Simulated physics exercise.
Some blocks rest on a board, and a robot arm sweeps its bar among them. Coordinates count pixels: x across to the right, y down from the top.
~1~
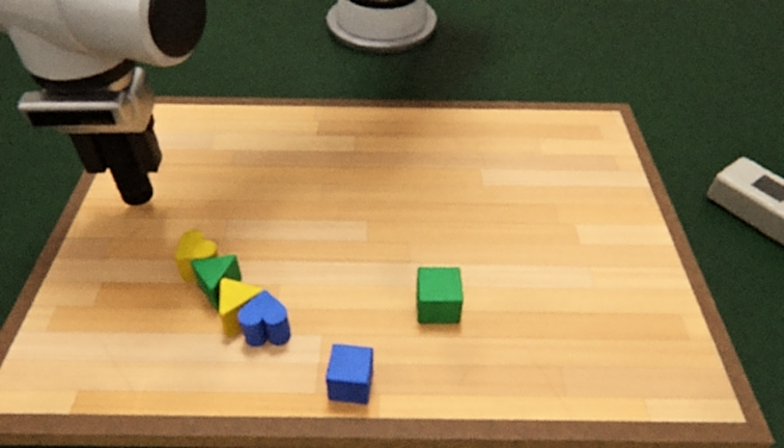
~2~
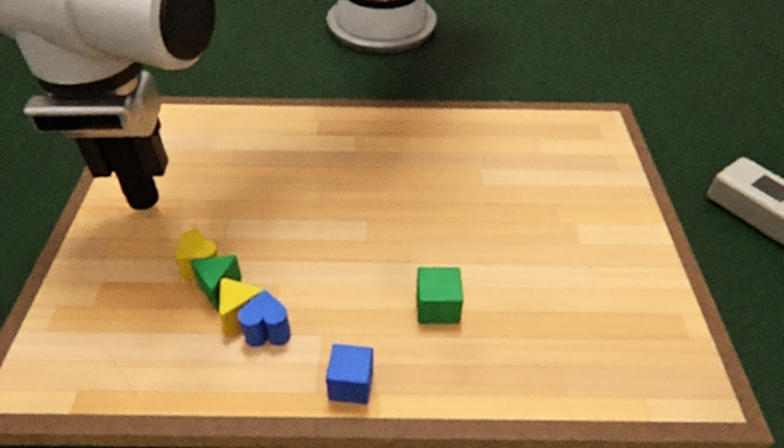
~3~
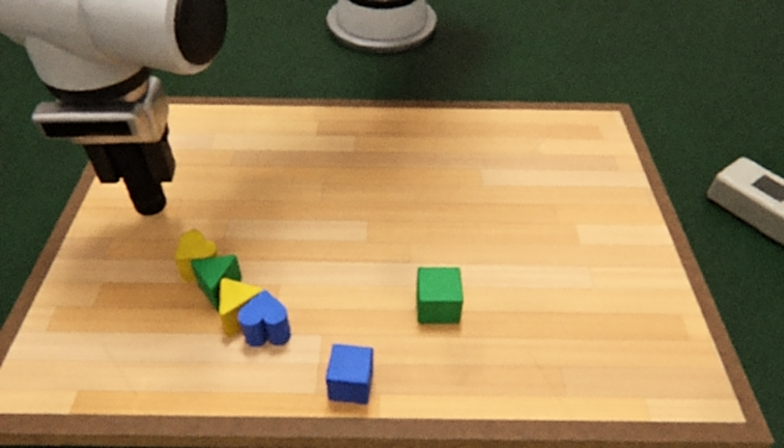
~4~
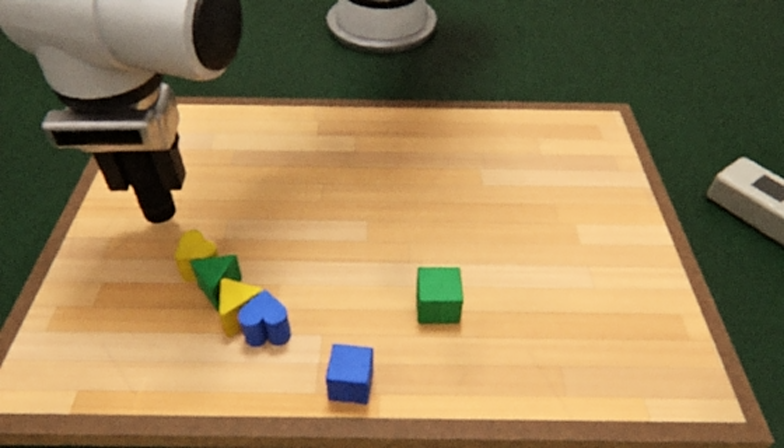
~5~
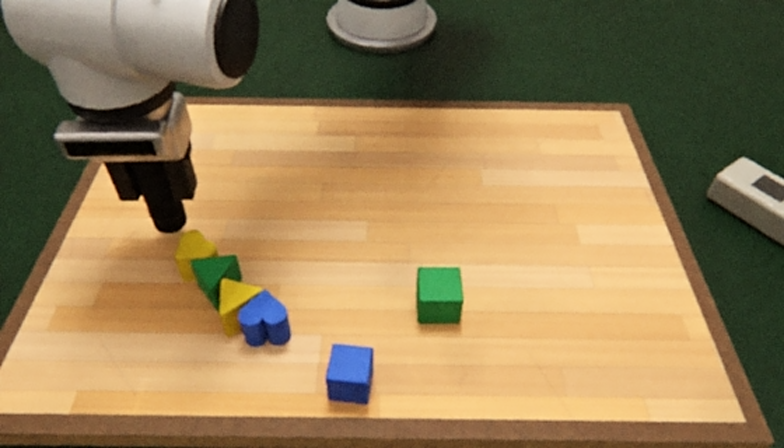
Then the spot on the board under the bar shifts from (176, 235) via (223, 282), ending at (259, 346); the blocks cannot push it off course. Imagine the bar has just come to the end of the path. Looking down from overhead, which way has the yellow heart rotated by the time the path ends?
That block twists clockwise.
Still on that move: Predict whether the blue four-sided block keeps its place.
It will remain on its spot.
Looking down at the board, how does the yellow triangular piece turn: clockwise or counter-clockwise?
In a top view, it turns counterclockwise.
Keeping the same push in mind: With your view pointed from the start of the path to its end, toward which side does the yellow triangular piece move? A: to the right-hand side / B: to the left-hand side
The answer is A.
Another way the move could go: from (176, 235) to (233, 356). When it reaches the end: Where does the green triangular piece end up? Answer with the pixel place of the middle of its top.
Somewhere near (225, 364).
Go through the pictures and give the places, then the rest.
In the first picture, lower end of the bar (139, 196), tops of blocks, yellow heart (194, 245), green triangular piece (212, 267), yellow triangular piece (235, 293), blue heart (263, 310), blue four-sided block (350, 362).
In the second picture, bar (144, 200), blocks as before.
In the third picture, bar (151, 206), blocks as before.
In the fourth picture, bar (161, 213), blocks as before.
In the fifth picture, bar (171, 223), yellow heart (194, 245), green triangular piece (212, 267), yellow triangular piece (235, 293), blue heart (263, 310), blue four-sided block (350, 362).
On the path given first. One third of the way, bar (204, 253); yellow heart (216, 267); green triangular piece (201, 293); yellow triangular piece (240, 300); blue heart (267, 312).
Two thirds of the way, bar (233, 290); yellow heart (233, 308), turned 60° clockwise; green triangular piece (189, 311), turned 55° clockwise; yellow triangular piece (237, 342), turned 50° anticlockwise; blue heart (275, 319), turned 35° anticlockwise.
At the end, bar (256, 335); yellow heart (229, 352), turned 115° clockwise; green triangular piece (189, 311), turned 55° clockwise; yellow triangular piece (239, 381), turned 40° anticlockwise; blue heart (290, 326), turned 40° anticlockwise; blue four-sided block not moved.
